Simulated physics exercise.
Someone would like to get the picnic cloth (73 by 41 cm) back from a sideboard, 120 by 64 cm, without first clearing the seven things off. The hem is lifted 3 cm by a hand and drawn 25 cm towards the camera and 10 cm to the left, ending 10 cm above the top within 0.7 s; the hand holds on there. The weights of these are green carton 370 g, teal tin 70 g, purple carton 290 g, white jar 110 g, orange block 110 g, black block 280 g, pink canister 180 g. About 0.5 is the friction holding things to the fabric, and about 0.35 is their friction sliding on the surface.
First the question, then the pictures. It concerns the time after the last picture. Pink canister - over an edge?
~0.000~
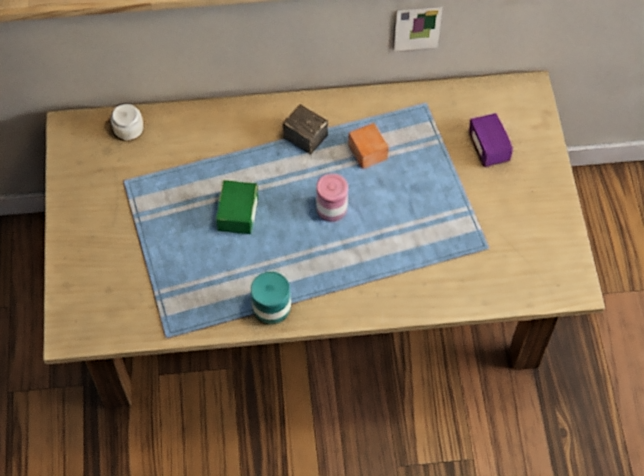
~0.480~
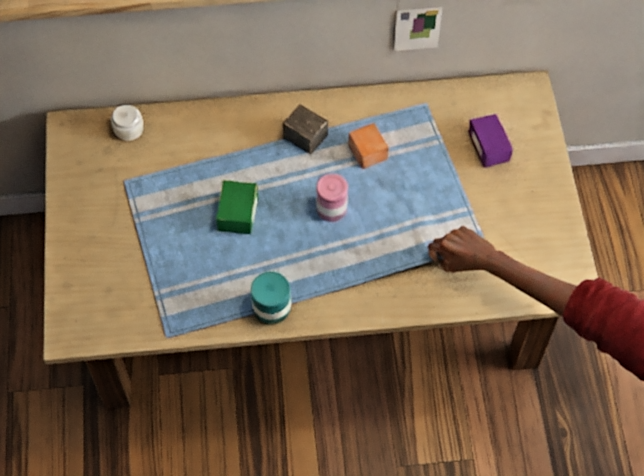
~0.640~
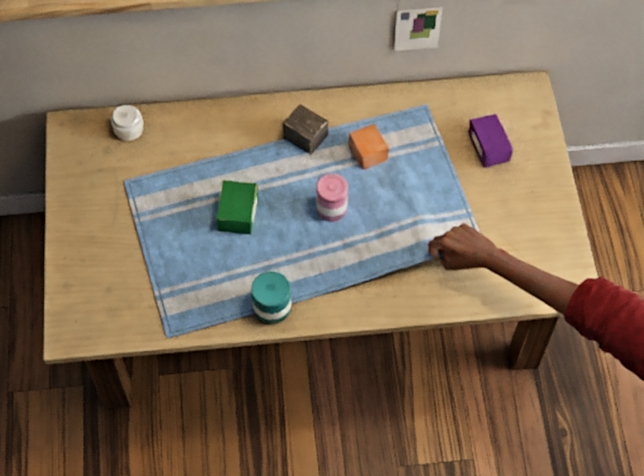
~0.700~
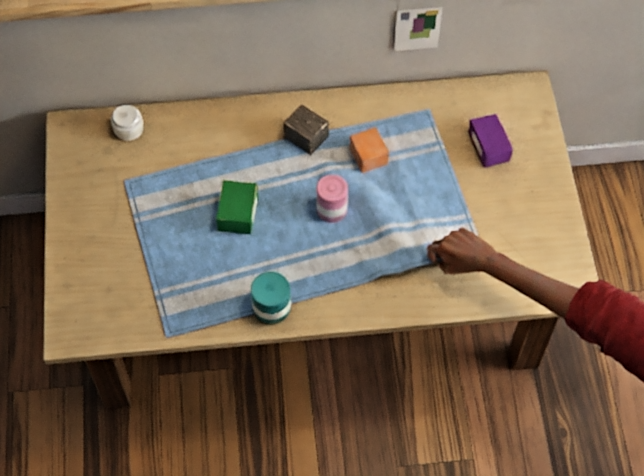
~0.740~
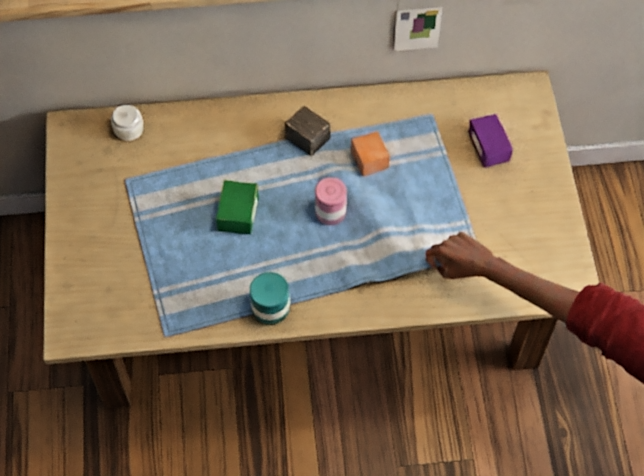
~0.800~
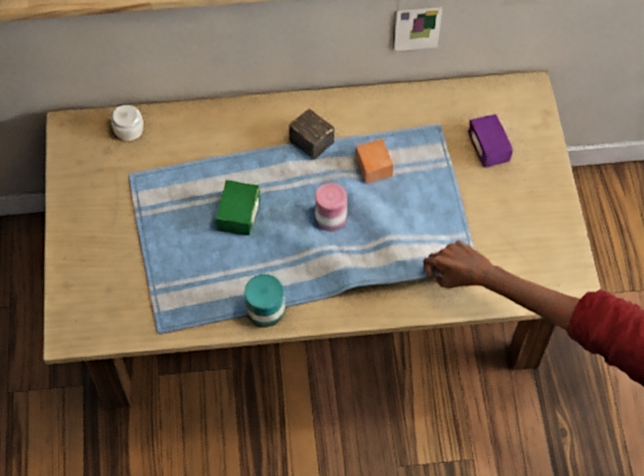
No.
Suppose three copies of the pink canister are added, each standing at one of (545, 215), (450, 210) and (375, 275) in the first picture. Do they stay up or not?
Going through the three spots as listed: Holds its spot, ends up off the top and ends up off the top.
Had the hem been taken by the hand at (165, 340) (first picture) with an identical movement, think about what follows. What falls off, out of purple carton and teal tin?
Outcome - purple carton is on top, teal tin is not on top.
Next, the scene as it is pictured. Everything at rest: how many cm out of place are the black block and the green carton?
The black block shifts 8 cm and the green carton shifts 10 cm.
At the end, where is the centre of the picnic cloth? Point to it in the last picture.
The middle ends up near pixel (323, 277).
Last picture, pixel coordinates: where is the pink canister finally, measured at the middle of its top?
It comes to rest close to (351, 271).
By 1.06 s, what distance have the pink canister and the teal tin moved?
For the pink canister, 15 centimetres, and for the teal tin, 6 centimetres.
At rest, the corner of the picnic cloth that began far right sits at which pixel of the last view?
(511, 250), roughly.
By 0.9 s, 100 % of the picnic cloth is still over the top; pink canister 7 cm off its start, orange block 10 cm off its start, black block 5 cm off its start.
By 1.1 s, 95 % of the picnic cloth is still over the top; pink canister 14 cm off its start, orange block 19 cm off its start, black block 8 cm off its start.
By 1.2 s, 85 % of the picnic cloth is still over the top; pink canister 19 cm off its start at (347, 264), orange block 28 cm off its start at (419, 240), green carton 9 cm off its start at (266, 226).
By 1.3 s, 80 % of the picnic cloth is still over the top; pink canister 21 cm off its start, orange block 31 cm off its start, green carton 10 cm off its start.
By 2.9 s, 80 % of the picnic cloth is still over the top; pink canister 21 cm off its start at (351, 271), orange block 31 cm off its start at (423, 250), green carton 10 cm off its start at (270, 229), black block 8 cm off its start at (333, 141).
